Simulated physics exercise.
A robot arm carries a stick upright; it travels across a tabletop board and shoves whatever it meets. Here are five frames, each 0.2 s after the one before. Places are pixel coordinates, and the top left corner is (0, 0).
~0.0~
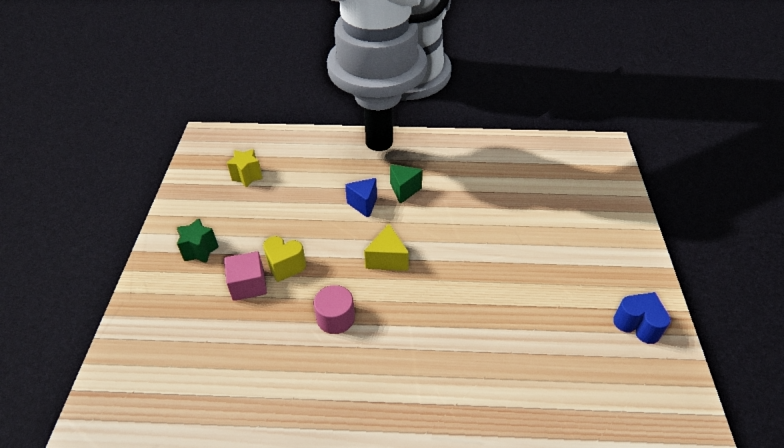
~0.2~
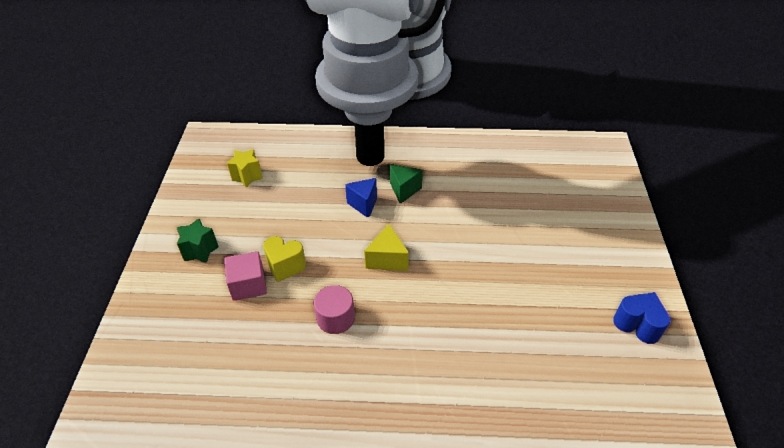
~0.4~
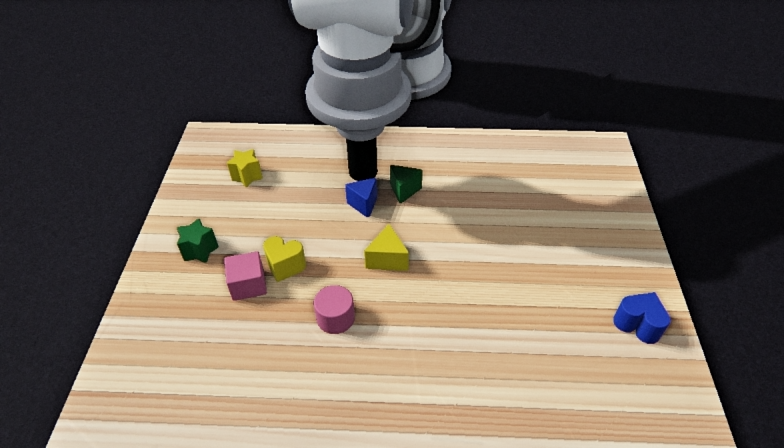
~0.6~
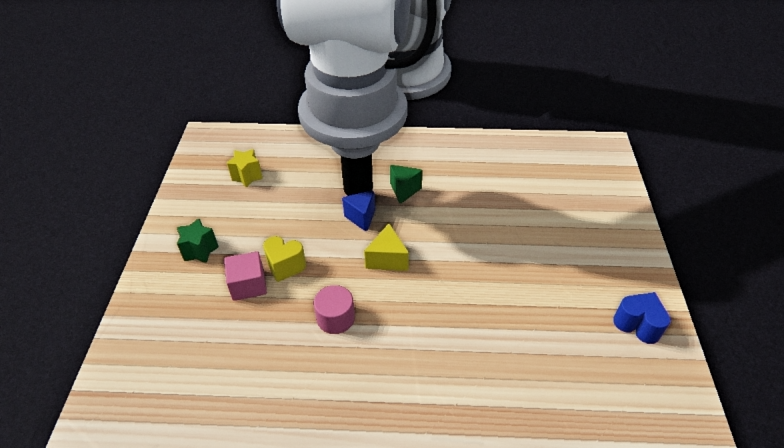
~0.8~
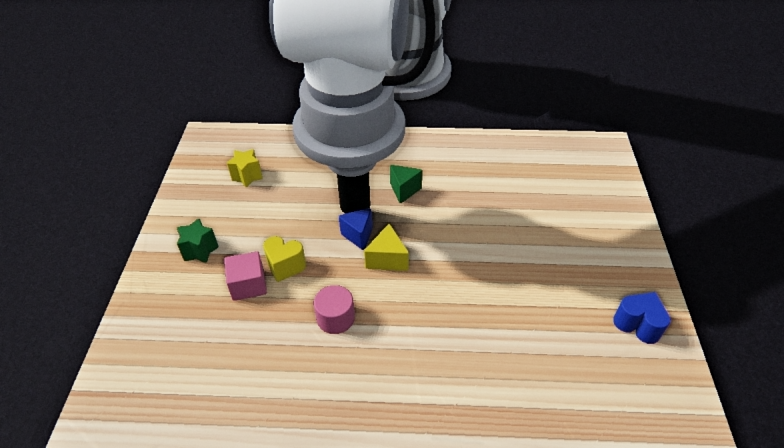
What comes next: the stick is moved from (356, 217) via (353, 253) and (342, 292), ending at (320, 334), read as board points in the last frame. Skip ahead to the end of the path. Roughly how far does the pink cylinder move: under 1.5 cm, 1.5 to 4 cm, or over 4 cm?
Over 4 cm.
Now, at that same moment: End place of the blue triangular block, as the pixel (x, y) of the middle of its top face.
I expect it at (359, 304).
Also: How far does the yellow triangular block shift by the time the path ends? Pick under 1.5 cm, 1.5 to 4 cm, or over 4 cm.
It will move less than 1.5 cm.
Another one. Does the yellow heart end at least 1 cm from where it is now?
Answer: No.
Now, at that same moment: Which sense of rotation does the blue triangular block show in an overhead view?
Answer: Against the clock.
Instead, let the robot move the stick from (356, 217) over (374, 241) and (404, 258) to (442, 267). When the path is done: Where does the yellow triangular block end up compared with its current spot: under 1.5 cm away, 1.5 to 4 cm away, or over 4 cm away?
It goes a long way, over 4 cm.
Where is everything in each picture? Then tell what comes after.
Lower end of the stick (379, 143), tops of blocks, yellow heart (281, 248), pink cylinder (333, 300), blue triangular block (363, 187), yellow triangular block (387, 242), in the first picture.
Stick (370, 157), blocks as before, in the second picture.
Stick (363, 172), blocks as before, in the third picture.
Stick (358, 189), blue triangular block (360, 200), in the fourth picture.
Stick (355, 206), yellow heart (281, 248), pink cylinder (333, 300), blue triangular block (357, 218), yellow triangular block (387, 242), in the fifth picture.
On the path given first. One third of the way, stick (352, 242); blue triangular block (353, 257).
Two thirds of the way, stick (340, 282); pink cylinder (330, 314); blue triangular block (356, 294), turned 15° anticlockwise.
At the end, stick (318, 323); yellow heart not moved; pink cylinder (326, 349); blue triangular block (359, 304), turned 45° anticlockwise; yellow triangular block not moved.
